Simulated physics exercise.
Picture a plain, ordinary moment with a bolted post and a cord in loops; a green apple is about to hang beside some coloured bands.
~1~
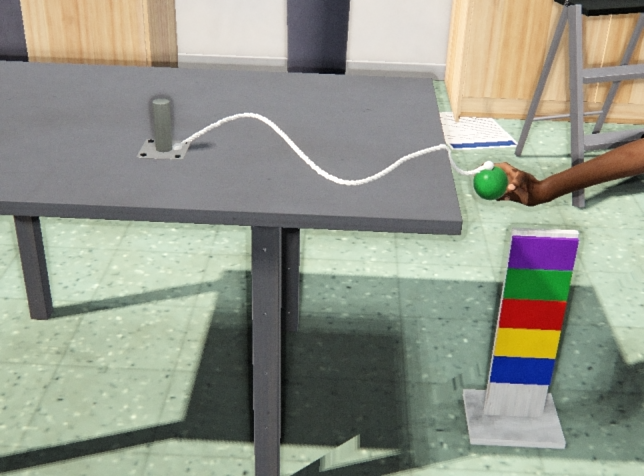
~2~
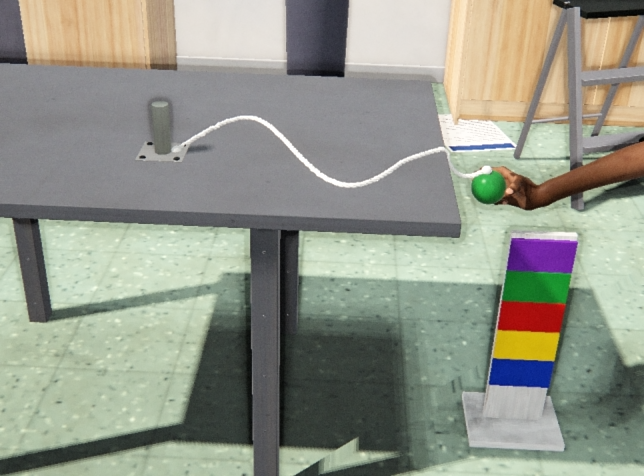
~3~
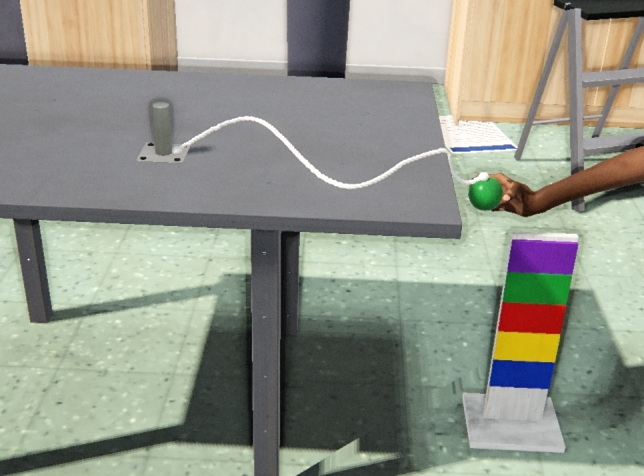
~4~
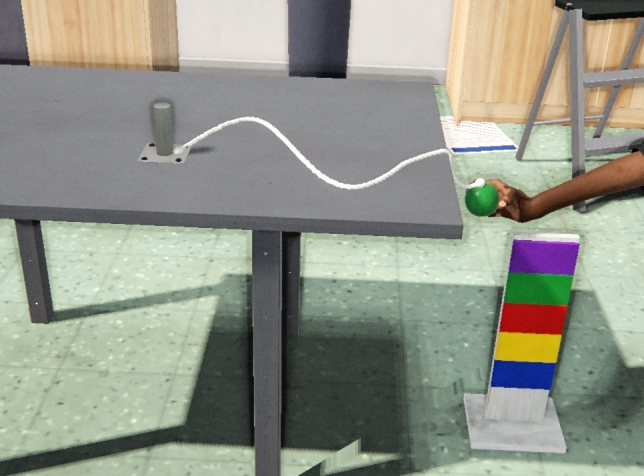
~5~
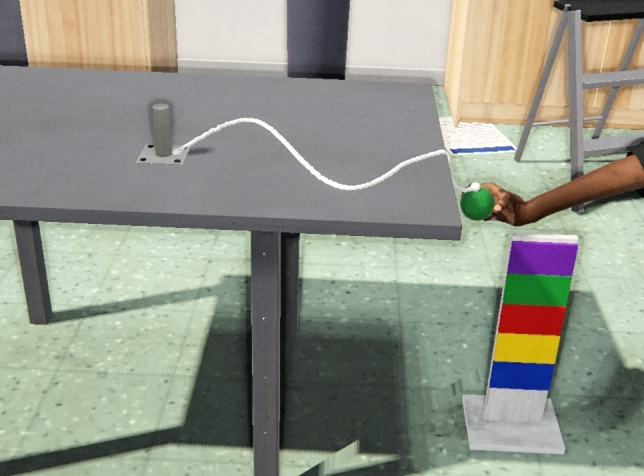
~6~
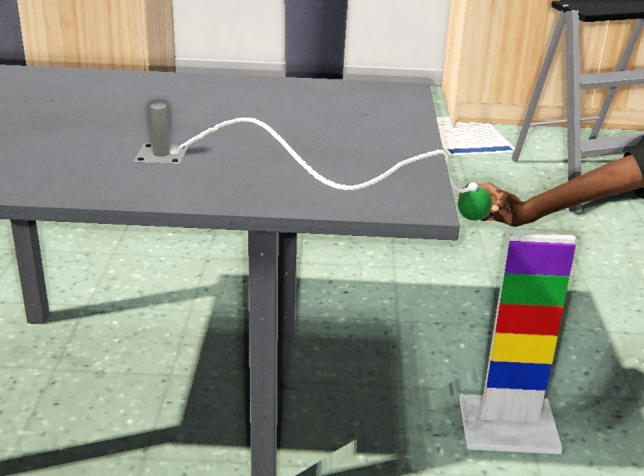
The clip shows a hand holding a green ball tied to a white cord that curves across a grey table from a post, beside a stand with coloured bands; the hand moves the ball slightly down and left.
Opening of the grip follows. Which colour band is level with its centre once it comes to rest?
The blue band.
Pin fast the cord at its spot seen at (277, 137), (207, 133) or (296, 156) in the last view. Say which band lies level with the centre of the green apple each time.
Taking them in turn: Red; yellow; green.
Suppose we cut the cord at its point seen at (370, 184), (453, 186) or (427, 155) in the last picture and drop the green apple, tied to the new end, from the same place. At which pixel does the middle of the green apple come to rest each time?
About (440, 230), then (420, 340), then (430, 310).
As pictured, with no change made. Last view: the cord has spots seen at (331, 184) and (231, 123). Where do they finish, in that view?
The first at (441, 177), the second at (275, 151).
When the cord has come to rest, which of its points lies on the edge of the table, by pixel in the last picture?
The bit in question sits close to (315, 174).
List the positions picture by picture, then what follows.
In the first picture, green apple (491, 183); purple (543, 255); green (538, 286); red (532, 316); yellow (527, 344); blue (522, 372).
In the second picture, green apple (488, 187); cord through (202, 135) (265, 123) (298, 155) (357, 186) (418, 156).
In the third picture, green apple (486, 193).
In the fourth picture, green apple (482, 199); cord through (204, 136) (267, 125) (300, 156) (359, 187) (420, 158).
In the fifth picture, green apple (477, 204).
In the sixth picture, green apple (475, 204); cord through (201, 137) (264, 125) (296, 157) (356, 188) (416, 159).
Soon after, apple near (450, 352); level with yellow.
Then, apple near (398, 360); level with blue.
Further on, apple near (432, 364); level with blue.
At rest, apple near (416, 363); level with blue. Its centre hangs level with the blue band.
